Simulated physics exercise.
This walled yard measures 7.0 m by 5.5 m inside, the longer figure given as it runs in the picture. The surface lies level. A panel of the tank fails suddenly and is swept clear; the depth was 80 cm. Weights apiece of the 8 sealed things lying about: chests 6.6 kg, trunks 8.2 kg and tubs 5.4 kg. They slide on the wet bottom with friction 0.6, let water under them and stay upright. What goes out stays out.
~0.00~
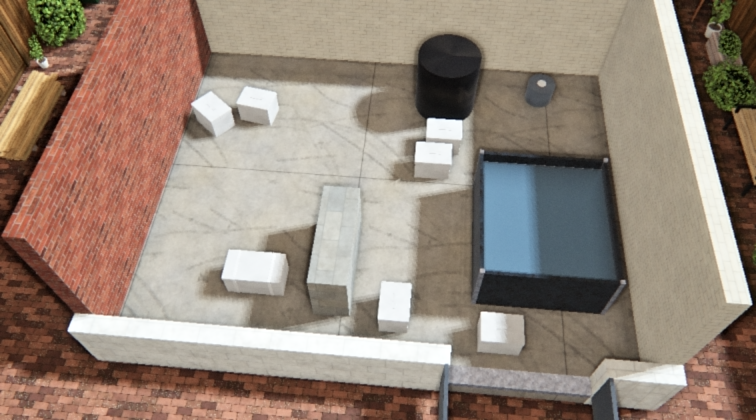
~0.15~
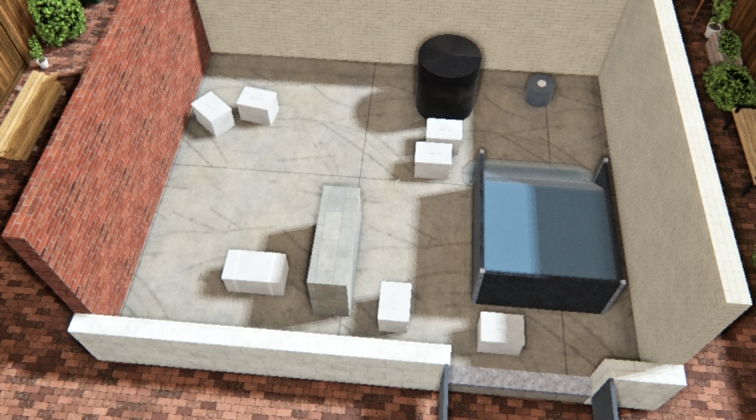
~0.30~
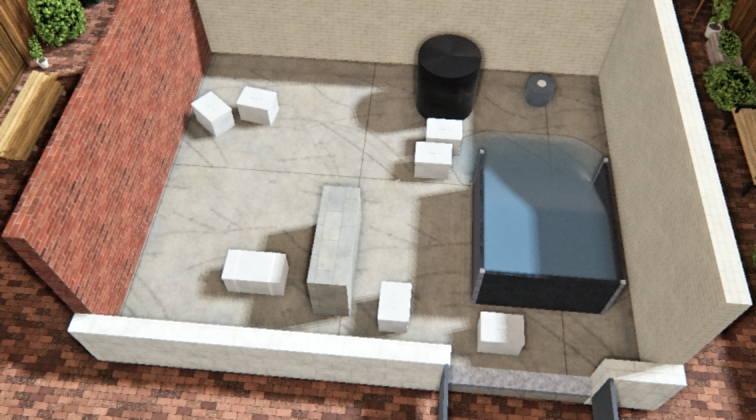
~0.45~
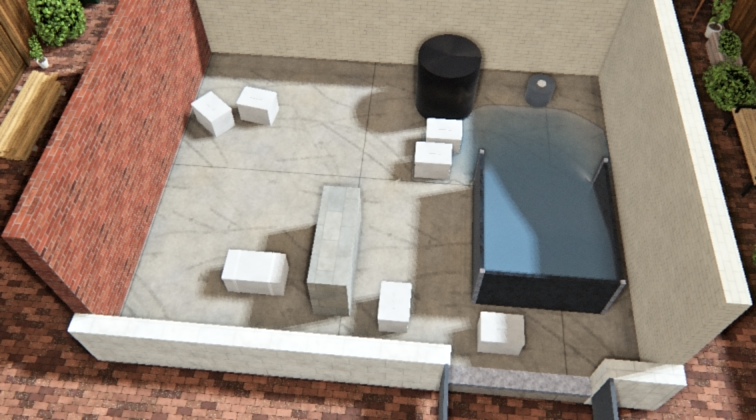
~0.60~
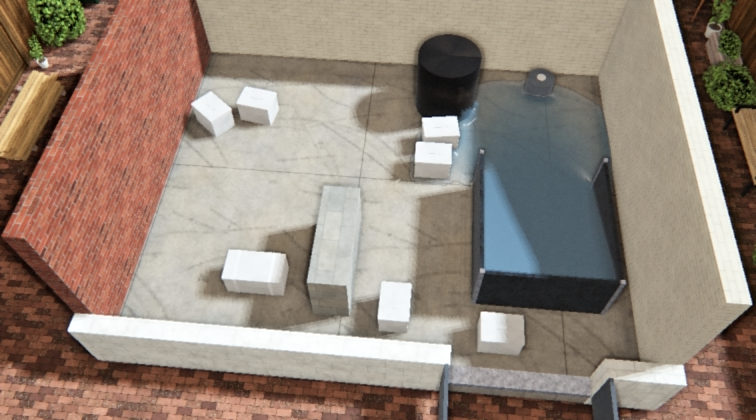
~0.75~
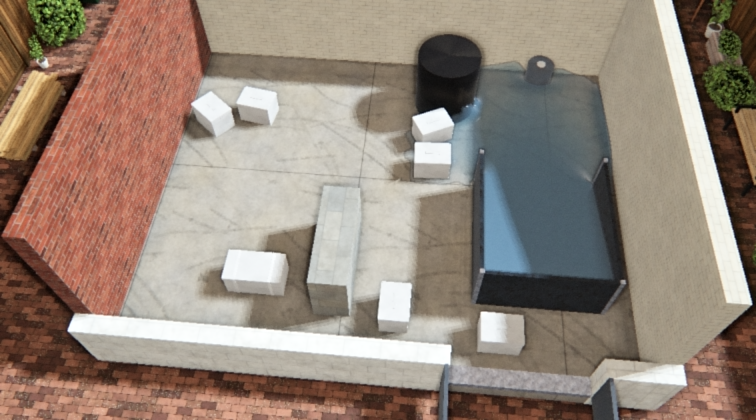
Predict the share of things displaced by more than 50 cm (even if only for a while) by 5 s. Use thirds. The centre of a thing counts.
That comes to from one to two thirds.
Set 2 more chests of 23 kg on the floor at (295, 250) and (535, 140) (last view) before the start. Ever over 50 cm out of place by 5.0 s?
In that order: Under, past it.
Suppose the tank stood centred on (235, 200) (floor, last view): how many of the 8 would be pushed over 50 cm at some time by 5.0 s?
Then 5.
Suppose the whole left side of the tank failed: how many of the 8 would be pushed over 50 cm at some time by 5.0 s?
In that case 6 of them.
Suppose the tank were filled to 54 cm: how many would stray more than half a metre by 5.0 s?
In that case 5 of them.
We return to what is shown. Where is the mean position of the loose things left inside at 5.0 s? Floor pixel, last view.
At about (332, 254).
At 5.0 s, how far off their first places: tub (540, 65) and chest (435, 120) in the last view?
In that order: 150 cm, 450 cm.
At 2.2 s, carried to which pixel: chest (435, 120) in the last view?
Around (323, 126).
After 1.1 s 1 of 8 are over 50 cm from their spots; 1 afloat.
After 2.2 s 1 of 8 are over 50 cm from their spots; 1 afloat.
After 3.5 s 2 of 8 are over 50 cm from their spots; 3 afloat.
After 5.0 s 5 of 8 are over 50 cm from their spots, and 5 have been at some point; 4 afloat.
